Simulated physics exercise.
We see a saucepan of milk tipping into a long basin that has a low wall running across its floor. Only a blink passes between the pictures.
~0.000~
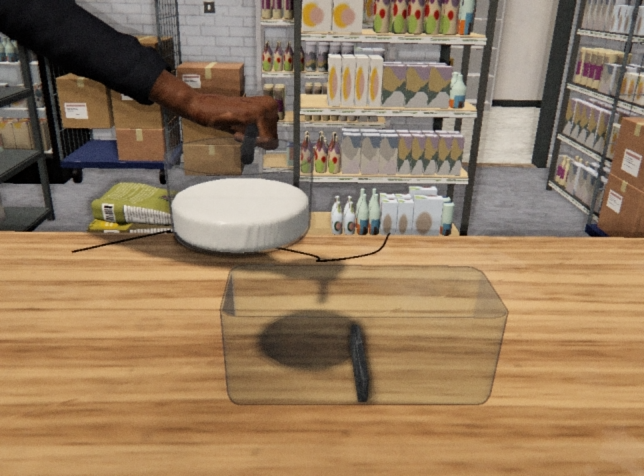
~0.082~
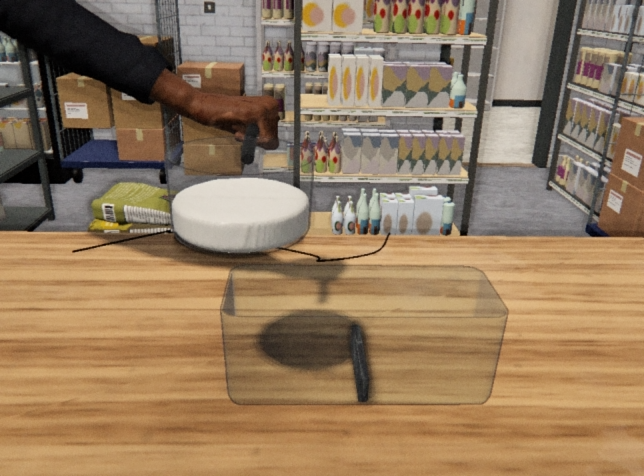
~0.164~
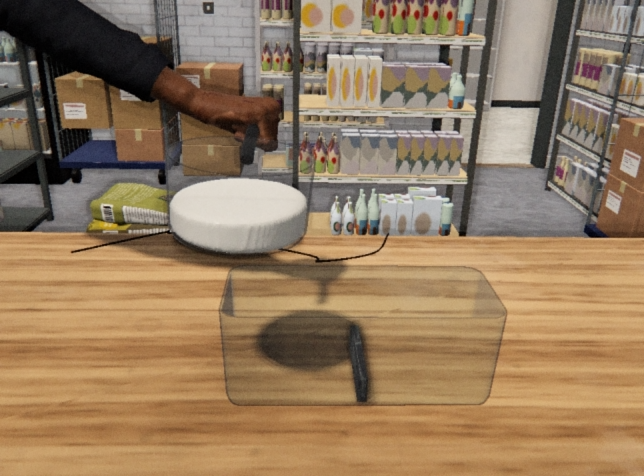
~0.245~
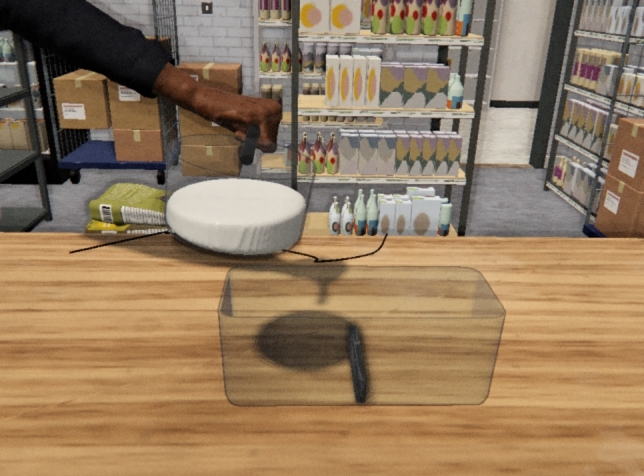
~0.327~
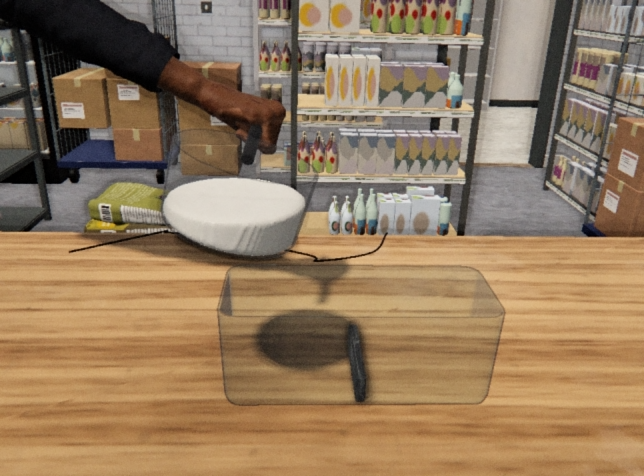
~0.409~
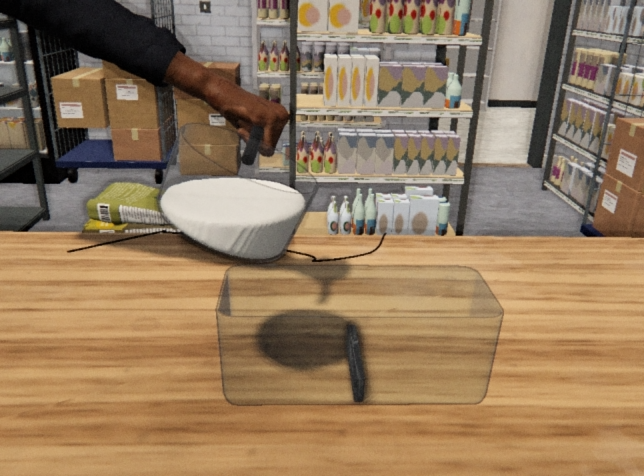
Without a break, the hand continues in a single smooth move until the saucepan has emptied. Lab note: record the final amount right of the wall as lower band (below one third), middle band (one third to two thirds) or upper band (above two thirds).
Recorded: Lower band.
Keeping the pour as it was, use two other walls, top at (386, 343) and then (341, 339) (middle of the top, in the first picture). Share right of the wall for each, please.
Near 0 % and 50 %.
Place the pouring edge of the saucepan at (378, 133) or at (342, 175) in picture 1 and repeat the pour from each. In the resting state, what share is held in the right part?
About 90 % the first time, about 55 % the second.
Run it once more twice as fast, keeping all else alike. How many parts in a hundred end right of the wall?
It works out near 15 %.
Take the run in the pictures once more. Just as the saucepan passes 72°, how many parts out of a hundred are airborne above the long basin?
It works out to about 20 percent.
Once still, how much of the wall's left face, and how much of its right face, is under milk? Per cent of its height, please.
Left side roughly 80, right side roughly 30.
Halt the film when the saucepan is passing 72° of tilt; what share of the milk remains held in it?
Near 70 in a hundred still remains.
A moment on, the saucepan is tipped part way and 68 per cent is still to pour, 9 is left of the wall and 0 right of it.
Next, the saucepan is tipped on its side and 20 per cent is still to pour, 49 is left of the wall and 20 right of it.
Then the saucepan is tipped right over and 2 per cent is still to pour, 73 is left of the wall and 22 right of it.
Later the saucepan is tipped right over and 0 per cent is still to pour, 75 is left of the wall and 25 right of it.
At rest 75 per cent lies left of the wall, 25 right of it and 0 outside.
